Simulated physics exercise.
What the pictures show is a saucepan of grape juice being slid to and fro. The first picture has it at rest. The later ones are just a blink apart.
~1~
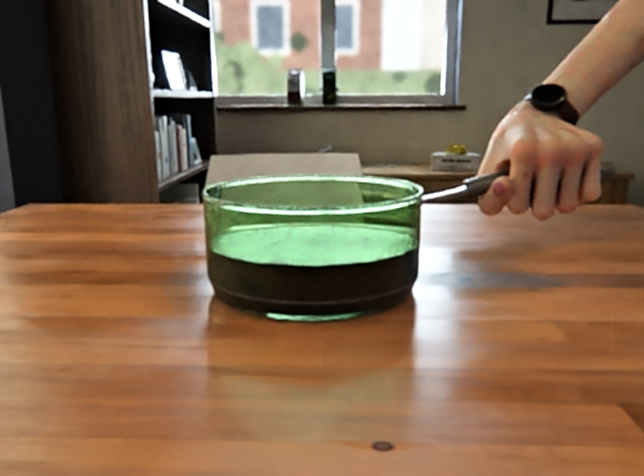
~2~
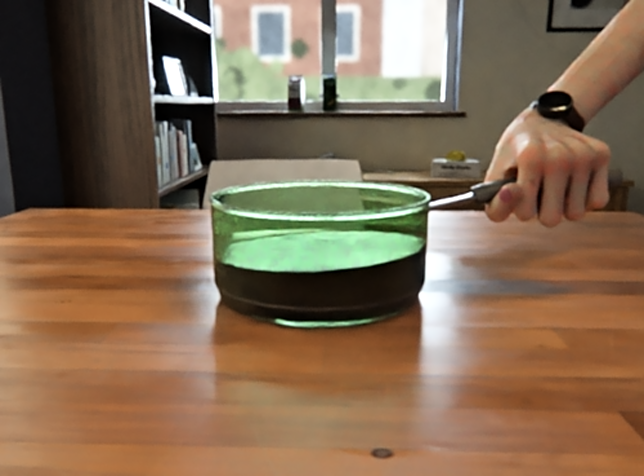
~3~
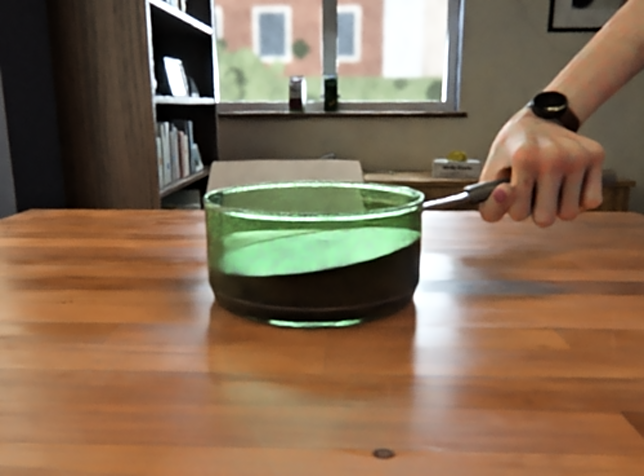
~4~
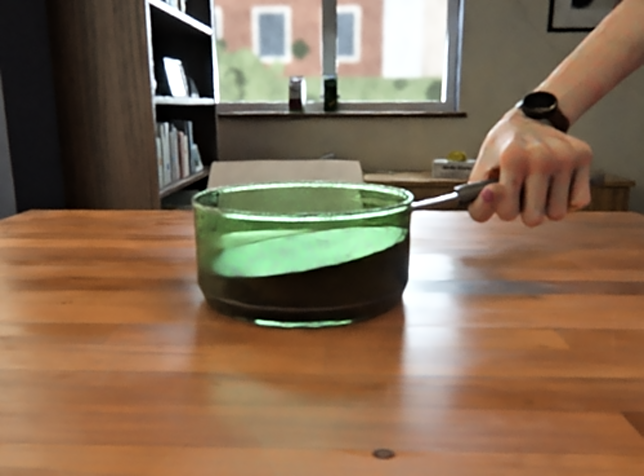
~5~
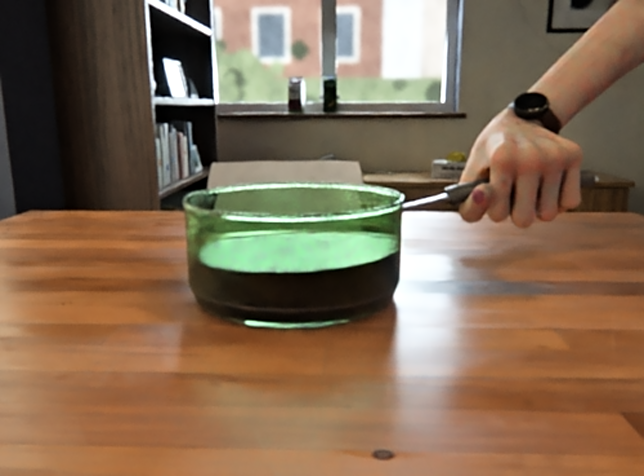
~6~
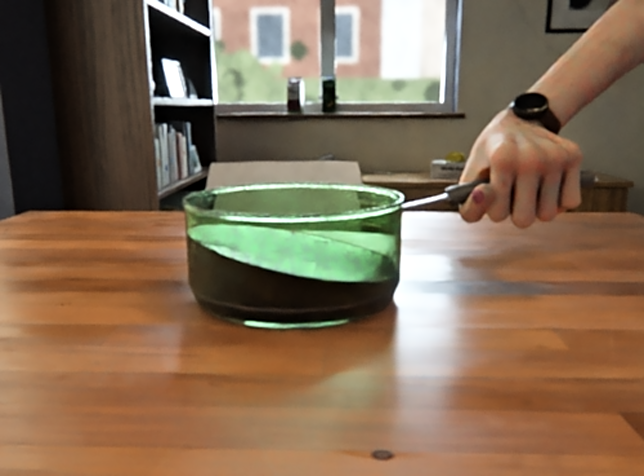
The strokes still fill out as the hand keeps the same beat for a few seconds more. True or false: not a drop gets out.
False.
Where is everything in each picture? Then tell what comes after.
Saucepan (313, 236) about half full; at rest, in the first picture.
Saucepan about half full, surface at (320, 244); surface a little higher on the right, in the second picture.
Saucepan (314, 242) about half full; surface clearly higher on the right, in the third picture.
Saucepan about half full, surface at (304, 244); surface clearly higher on the right, in the fourth picture.
Saucepan (295, 243) about half full; surface about level, in the fifth picture.
Saucepan about half full, surface at (295, 245); surface clearly higher on the left, in the sixth picture.
Soon after, the highest wave so far comes most of the way to the rim.
Later, the highest wave so far goes over the rim.
In the end, the highest wave so far goes over the rim; some is on the top.
